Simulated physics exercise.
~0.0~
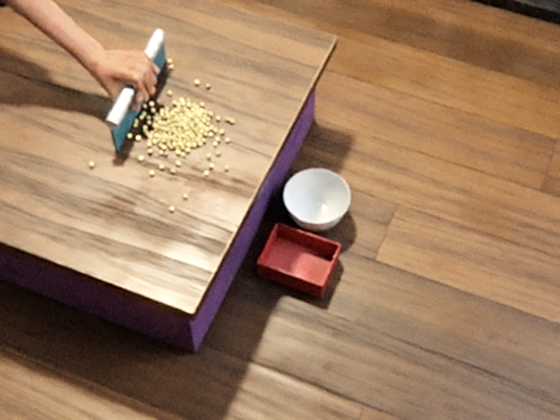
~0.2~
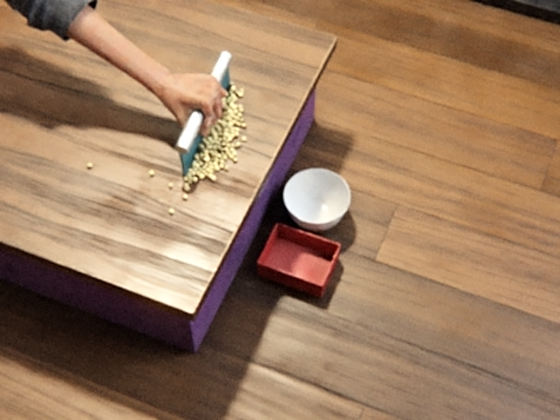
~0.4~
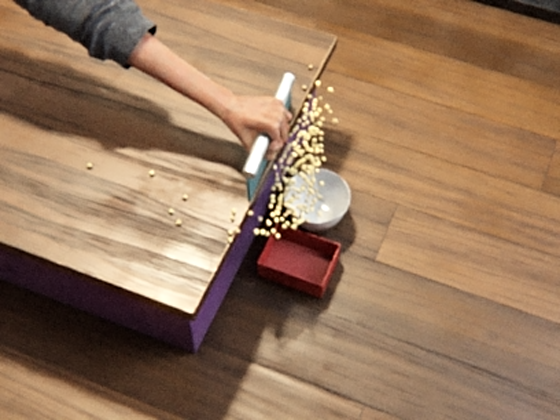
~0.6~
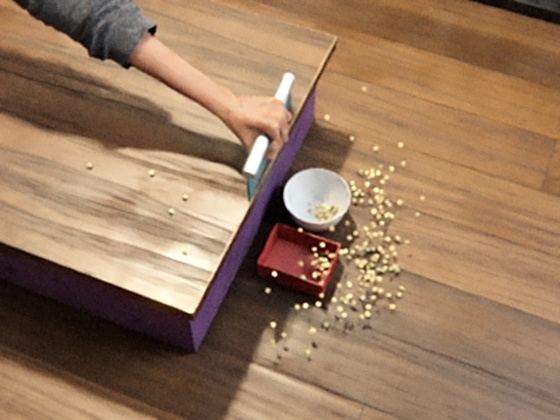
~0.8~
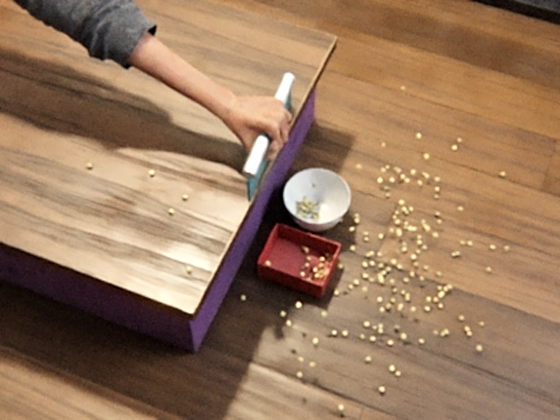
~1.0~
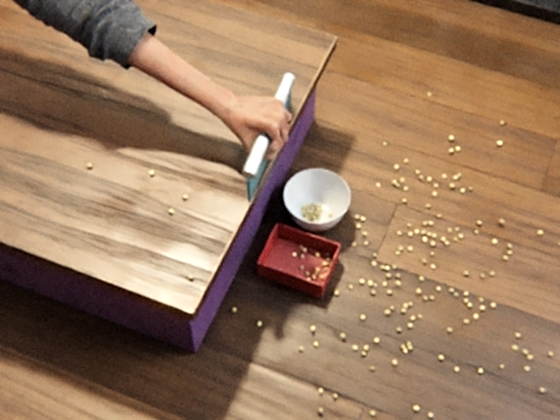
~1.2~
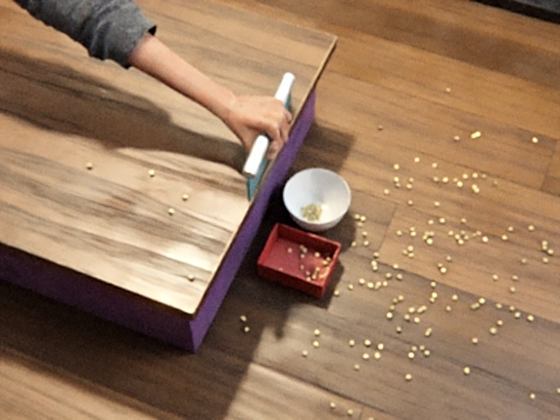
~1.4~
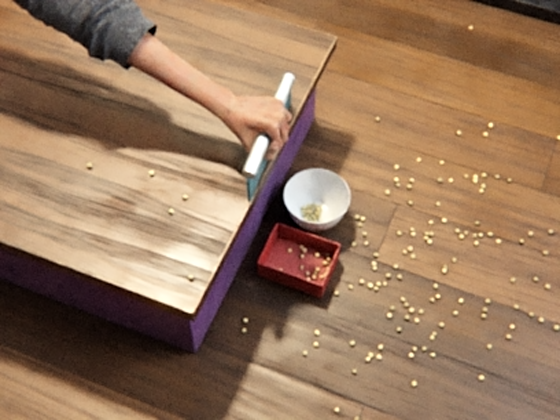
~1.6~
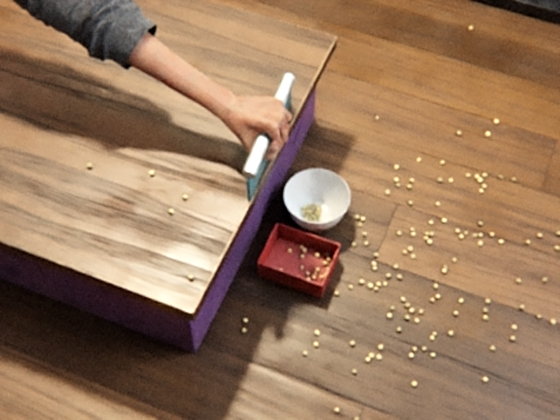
On a wooden floor, a white bowl and a red tin sit beside a low platform with a wood-grain top and purple sides, where pale yellow beans lie in a loose pile. A hand in a grey sleeve holds a scraper with a white handle and teal blade, and pushes the pile right toward the edge. The scraper stops at the edge as the beans spill over in a wide band. A few land in the bowl and the tin, but most miss and scatter rightward across the floor. They settle widely spread, while a few strays remain on top behind the still hand.
